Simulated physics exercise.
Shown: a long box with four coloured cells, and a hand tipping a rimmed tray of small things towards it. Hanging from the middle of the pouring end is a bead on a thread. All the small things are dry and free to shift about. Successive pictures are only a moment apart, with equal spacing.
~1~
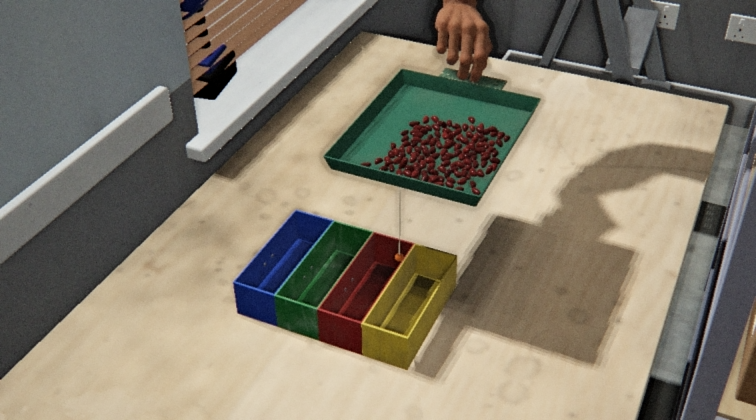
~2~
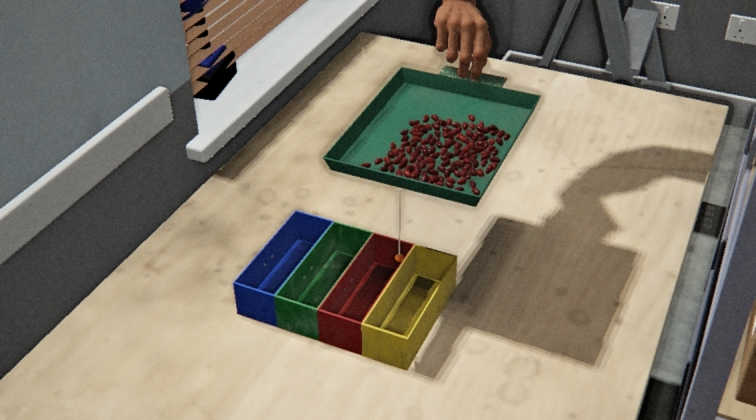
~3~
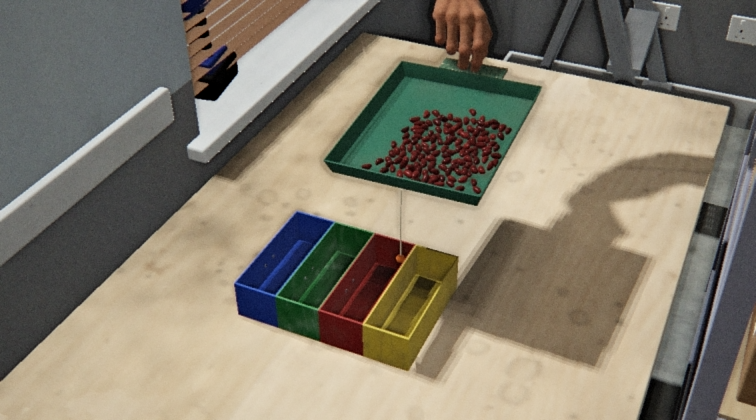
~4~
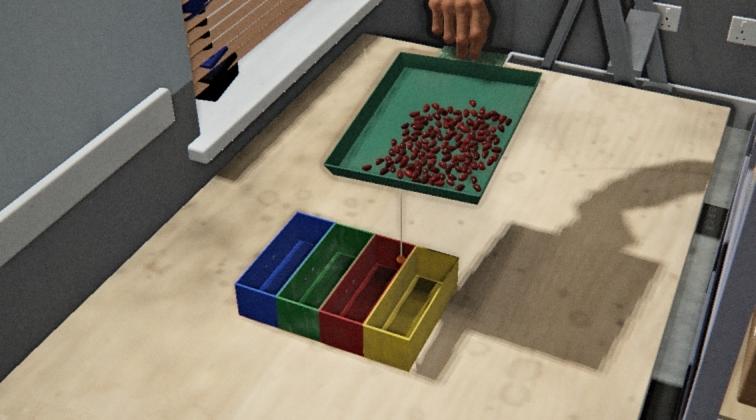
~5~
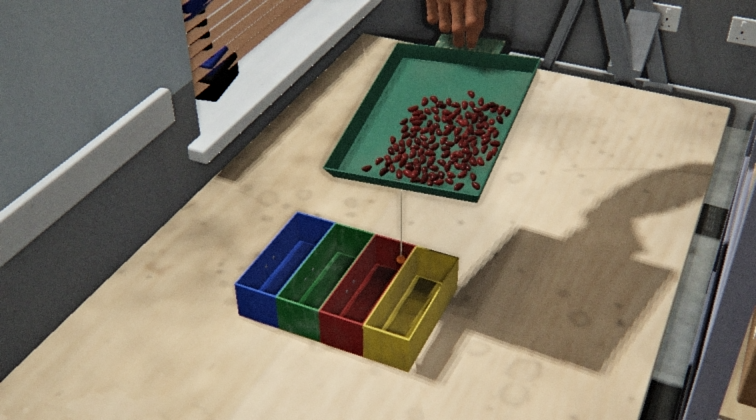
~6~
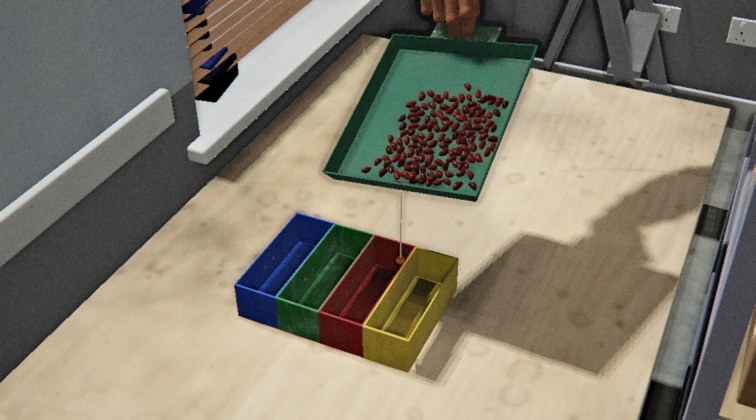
On a wooden table, a hand gradually tilts a green tray of red beans.
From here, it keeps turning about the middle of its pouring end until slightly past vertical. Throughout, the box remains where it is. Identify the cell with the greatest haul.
Greatest haul: Green.
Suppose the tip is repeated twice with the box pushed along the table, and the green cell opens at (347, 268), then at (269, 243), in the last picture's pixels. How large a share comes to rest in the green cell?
Close to 50 in a hundred, then close to 0 in a hundred.
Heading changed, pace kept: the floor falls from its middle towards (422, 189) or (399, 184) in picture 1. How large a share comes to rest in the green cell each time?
About 0 % and 20 %.
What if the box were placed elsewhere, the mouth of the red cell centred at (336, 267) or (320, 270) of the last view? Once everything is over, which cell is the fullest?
The red cell, then the red one.
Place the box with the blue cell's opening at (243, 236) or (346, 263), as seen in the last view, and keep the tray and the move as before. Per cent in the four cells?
First 90 %, then 80 %.
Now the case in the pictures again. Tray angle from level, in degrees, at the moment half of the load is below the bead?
The tilt is near 105° by then.
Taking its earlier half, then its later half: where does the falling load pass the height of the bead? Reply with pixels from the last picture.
The first part passes (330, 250); everything after passes (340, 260).
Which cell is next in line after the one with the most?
Behind the top one comes red.
Shortly afterwards, tray tipped steeply; all but a few on the tray; a little falling or outside the box.
Next, tray tipped past a quarter turn; a little on the tray; near half in the green cell; a little in the red cell; only a few in the blue cell; only a few in the yellow cell; near a quarter falling or outside the box.
Some moments later, tray tipped past a quarter turn; near two thirds in the green cell; near a quarter in the red cell; a little in the yellow cell; only a few in the blue cell.
In the end, tray tipped past a quarter turn; near two thirds in the green cell; near a quarter in the red cell; a little in the yellow cell; only a few in the blue cell.
